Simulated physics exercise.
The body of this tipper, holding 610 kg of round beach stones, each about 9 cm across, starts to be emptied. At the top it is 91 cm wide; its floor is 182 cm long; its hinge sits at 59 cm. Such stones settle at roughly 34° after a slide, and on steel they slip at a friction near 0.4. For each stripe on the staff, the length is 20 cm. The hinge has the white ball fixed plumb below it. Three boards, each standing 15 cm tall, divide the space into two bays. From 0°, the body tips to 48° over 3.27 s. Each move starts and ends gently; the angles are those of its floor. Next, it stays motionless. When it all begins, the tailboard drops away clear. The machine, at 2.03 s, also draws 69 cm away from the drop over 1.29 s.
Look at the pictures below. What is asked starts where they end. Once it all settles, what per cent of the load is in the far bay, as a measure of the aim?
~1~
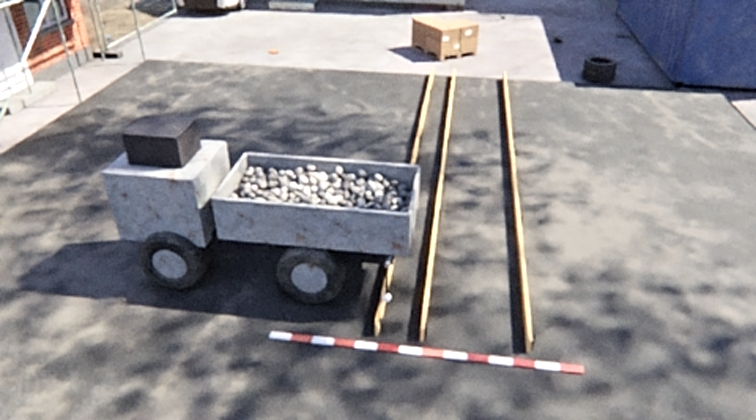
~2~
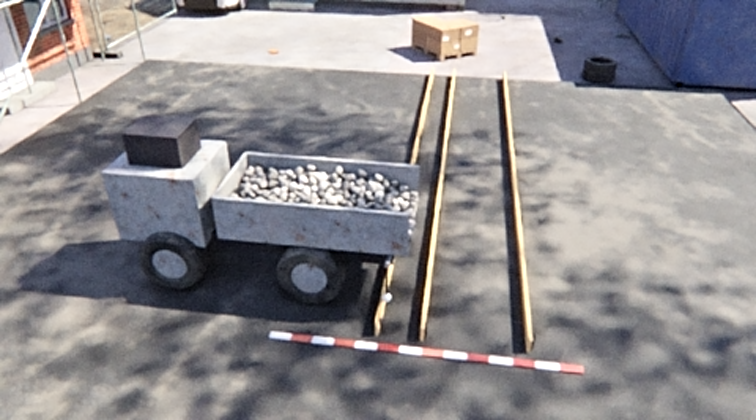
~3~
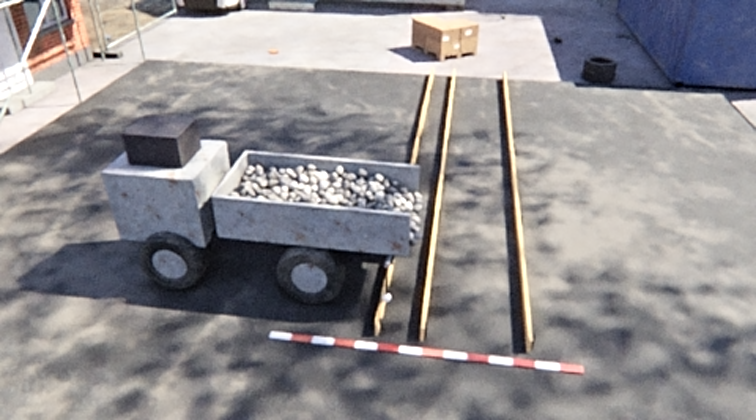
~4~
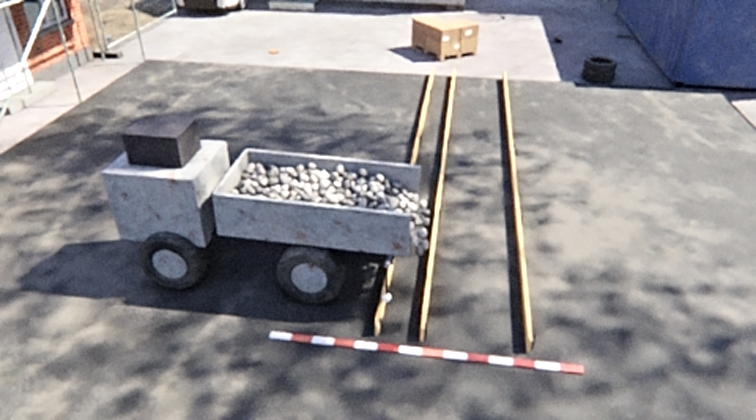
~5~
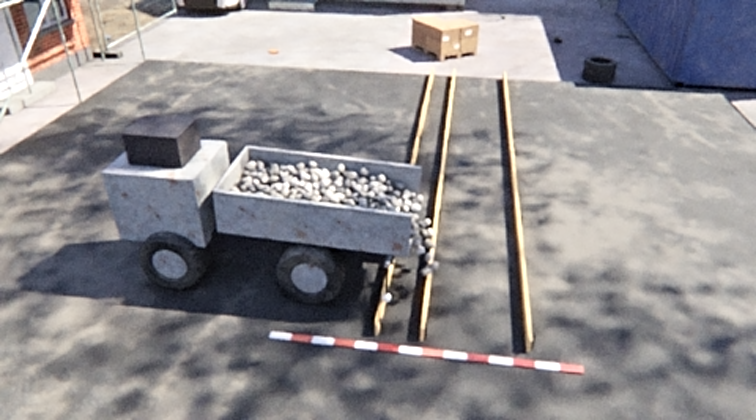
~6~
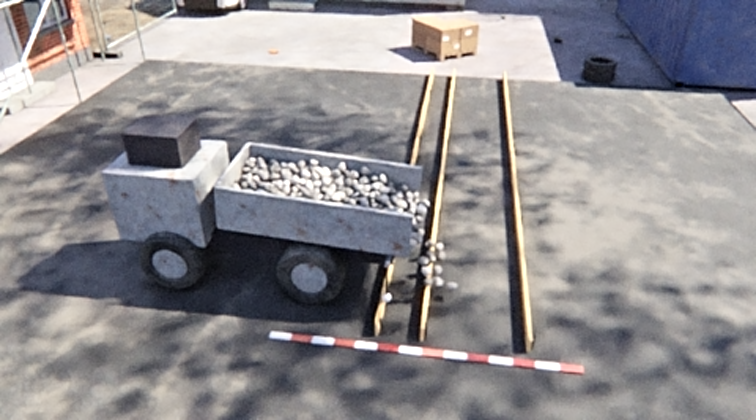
Roughly 65 per cent is there once it settles.
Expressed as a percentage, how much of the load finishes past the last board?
Roughly 0 percent of it.
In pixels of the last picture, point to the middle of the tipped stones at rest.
Their middle lands near (453, 278).
A little later the floor is at 40°; 27 % in the body, 19 % in the near bay, 54 % in the far bay; the foremost stones are at (516, 283).
Then the floor is at 48°; 0 % in the body, 3 % short of the bays, 29 % in the near bay, 67 % in the far bay, 1 % past the last board; the foremost stones are at (540, 281).
Later still the floor is at 48°; 0 % in the body, 3 % short of the bays, 29 % in the near bay, 67 % in the far bay, 1 % past the last board; the foremost stones are at (540, 281).
In the end the floor is at 48°; 0 % in the body, 3 % short of the bays, 29 % in the near bay, 67 % in the far bay, 1 % past the last board; the foremost stones are at (540, 281).
